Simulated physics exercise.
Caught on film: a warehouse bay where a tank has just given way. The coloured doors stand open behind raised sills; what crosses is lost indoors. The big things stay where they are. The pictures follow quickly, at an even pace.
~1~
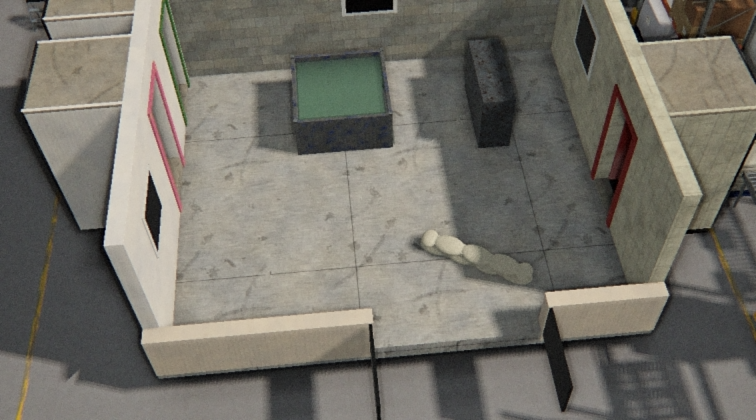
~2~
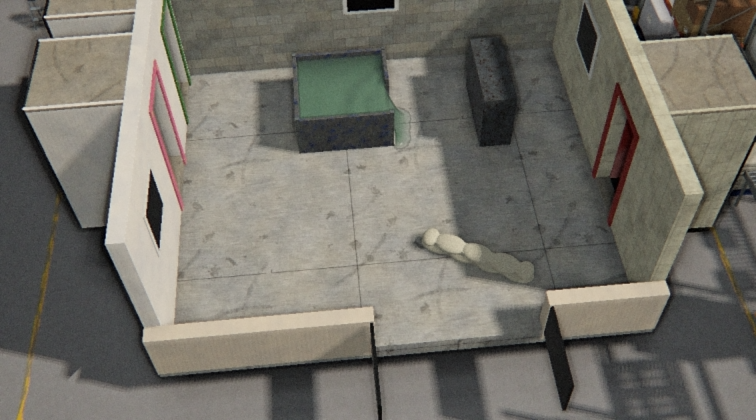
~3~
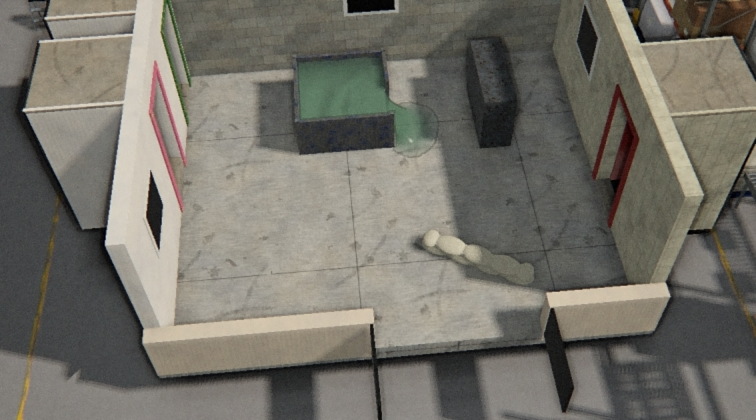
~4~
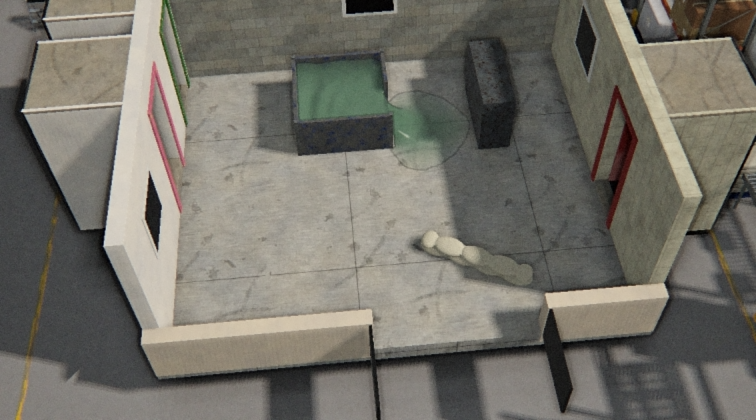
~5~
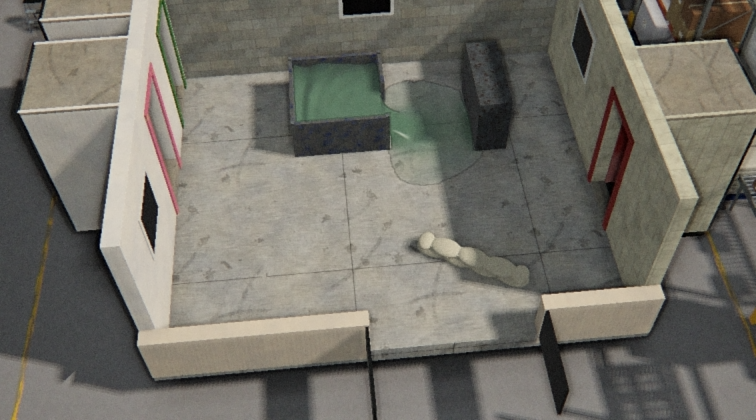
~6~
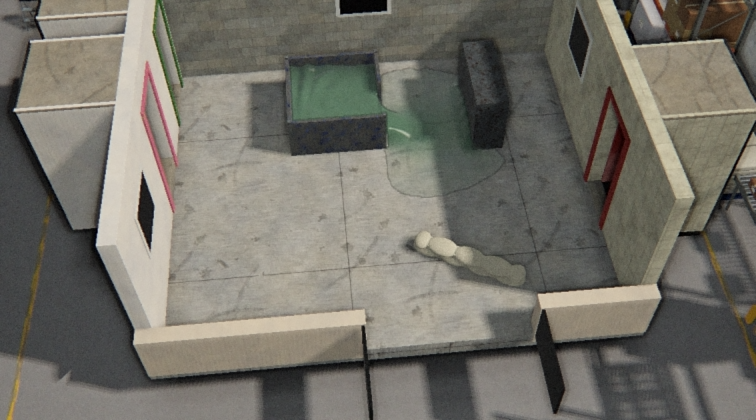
In the video, a dark-walled tank of green water stands in a roofless room until water pours from its right side and spreads across the grey floor in a widening pool, reaching around the dark upright block nearby.
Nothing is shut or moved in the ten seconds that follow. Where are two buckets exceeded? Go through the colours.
The pink door admits no more than that; the green door admits no more than that; the red door lets in a lot.
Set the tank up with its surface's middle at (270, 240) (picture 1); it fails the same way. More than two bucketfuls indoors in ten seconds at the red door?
My reading: The red one takes less.
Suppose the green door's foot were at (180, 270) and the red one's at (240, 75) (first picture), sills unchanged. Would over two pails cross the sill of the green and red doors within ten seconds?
Then: The green door holds, the red door holds.
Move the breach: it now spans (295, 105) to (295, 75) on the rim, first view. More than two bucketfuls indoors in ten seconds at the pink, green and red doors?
The pink one takes less; the green one passes that mark; the red one is under.
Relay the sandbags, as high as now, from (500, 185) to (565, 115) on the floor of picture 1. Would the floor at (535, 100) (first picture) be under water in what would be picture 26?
At that place: Wet.
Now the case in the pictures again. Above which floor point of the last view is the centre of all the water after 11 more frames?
Around (399, 134).
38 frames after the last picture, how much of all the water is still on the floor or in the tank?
I make it 94 per cent.
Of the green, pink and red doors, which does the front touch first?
That is the red-painted one.
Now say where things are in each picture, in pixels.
The first frame shows the water tank at (340, 88) is whole and still.
In the second frame, water pours out at (388, 116) and has run to (397, 147).
In the third frame, water pours out at (388, 120) and has run to (429, 112).
In the fourth frame, the front is at (461, 117), out from the gap at (387, 122).
In the fifth frame, the front is at (476, 155), out from the gap at (384, 123).
In the sixth frame, the front is at (496, 165), out from the gap at (380, 121).
A moment on, water covers 15 % of the floor; the pink door not reached, the green door not reached, the red door not reached.
Next, water covers 30 % of the floor; the pink door not reached, the green door not reached, the red door under two buckets in.
Then, water covers 40 % of the floor; the pink door not reached, the green door not reached, the red door over two buckets in.
Later, water covers 65 % of the floor; the pink door wet at the sill, nothing in, the green door wet at the sill, nothing in, the red door over two buckets in.
In the end, water covers 95 % of the floor; the pink door wet at the sill, nothing in, the green door wet at the sill, nothing in, the red door far over two buckets in.
